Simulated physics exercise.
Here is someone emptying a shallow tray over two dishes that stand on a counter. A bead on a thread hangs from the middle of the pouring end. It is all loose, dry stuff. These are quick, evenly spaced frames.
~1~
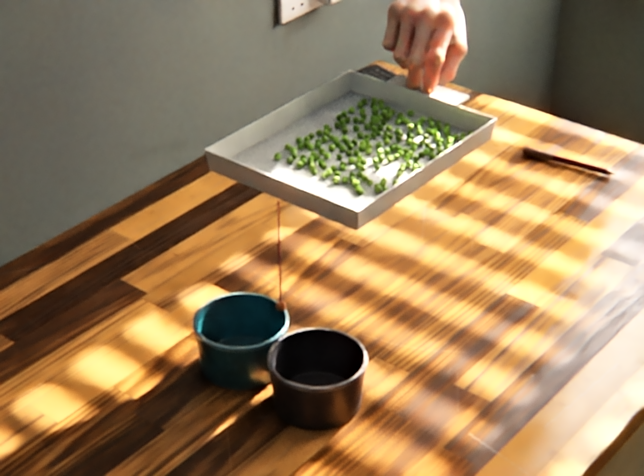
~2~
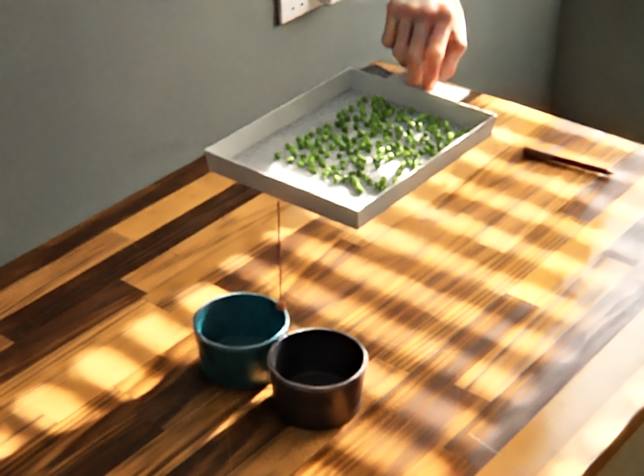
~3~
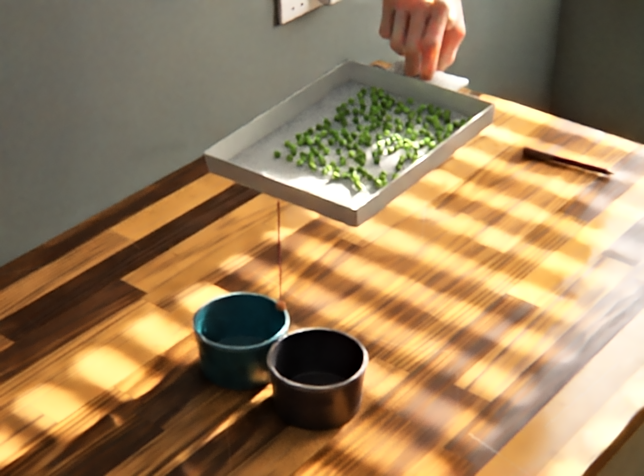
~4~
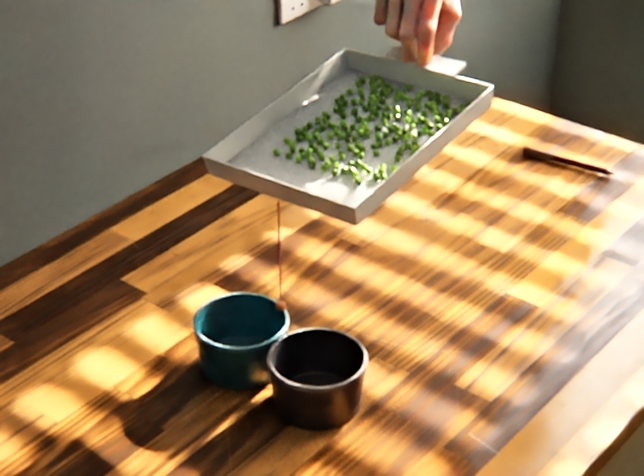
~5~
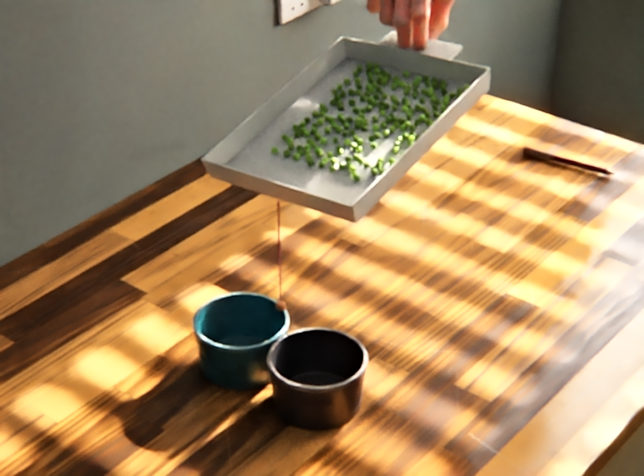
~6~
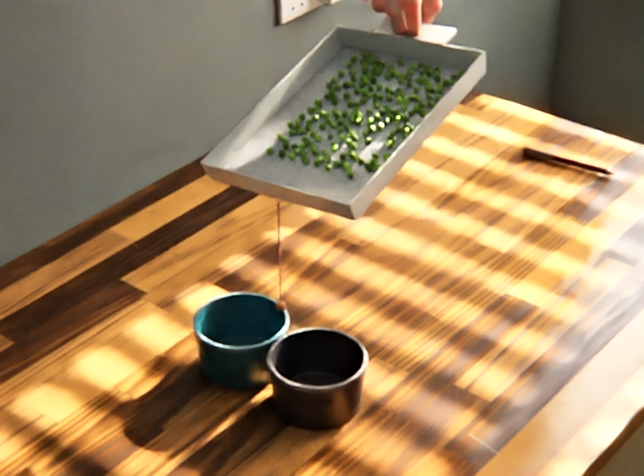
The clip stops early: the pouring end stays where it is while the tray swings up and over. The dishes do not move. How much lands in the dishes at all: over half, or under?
In the dishes lies less than half of it.
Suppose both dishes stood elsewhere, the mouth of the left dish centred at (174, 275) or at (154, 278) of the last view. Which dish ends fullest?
The first try: Right. The second: The dish on the right.
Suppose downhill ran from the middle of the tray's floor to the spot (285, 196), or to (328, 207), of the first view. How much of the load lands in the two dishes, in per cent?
About 60 and 90 per cent.
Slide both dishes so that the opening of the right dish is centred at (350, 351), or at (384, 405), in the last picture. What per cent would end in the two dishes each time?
Roughly 0 per cent, and 0 per cent.
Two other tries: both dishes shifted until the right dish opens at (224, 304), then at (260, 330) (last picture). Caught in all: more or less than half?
In turn: Most of it; over half.
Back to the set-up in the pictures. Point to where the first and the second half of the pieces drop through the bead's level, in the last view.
First near (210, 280), later near (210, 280).
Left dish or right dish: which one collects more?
Fuller: The left one.
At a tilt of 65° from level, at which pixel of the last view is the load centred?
Close to (241, 180).
Just after the last frame, tray tipped steeply; almost all on the tray; just a few outside both; about a tenth in the air.
A moment on, tray tipped past a quarter turn; roughly two thirds on the tray; about a tenth in the left dish; roughly a quarter outside both; roughly a quarter in the air.
Further on, tray tipped past a quarter turn; roughly a third in the left dish; roughly two thirds outside both.
When it is over, tray tipped past a quarter turn; not one in the right dish; roughly a third in the left dish; roughly two thirds outside both.
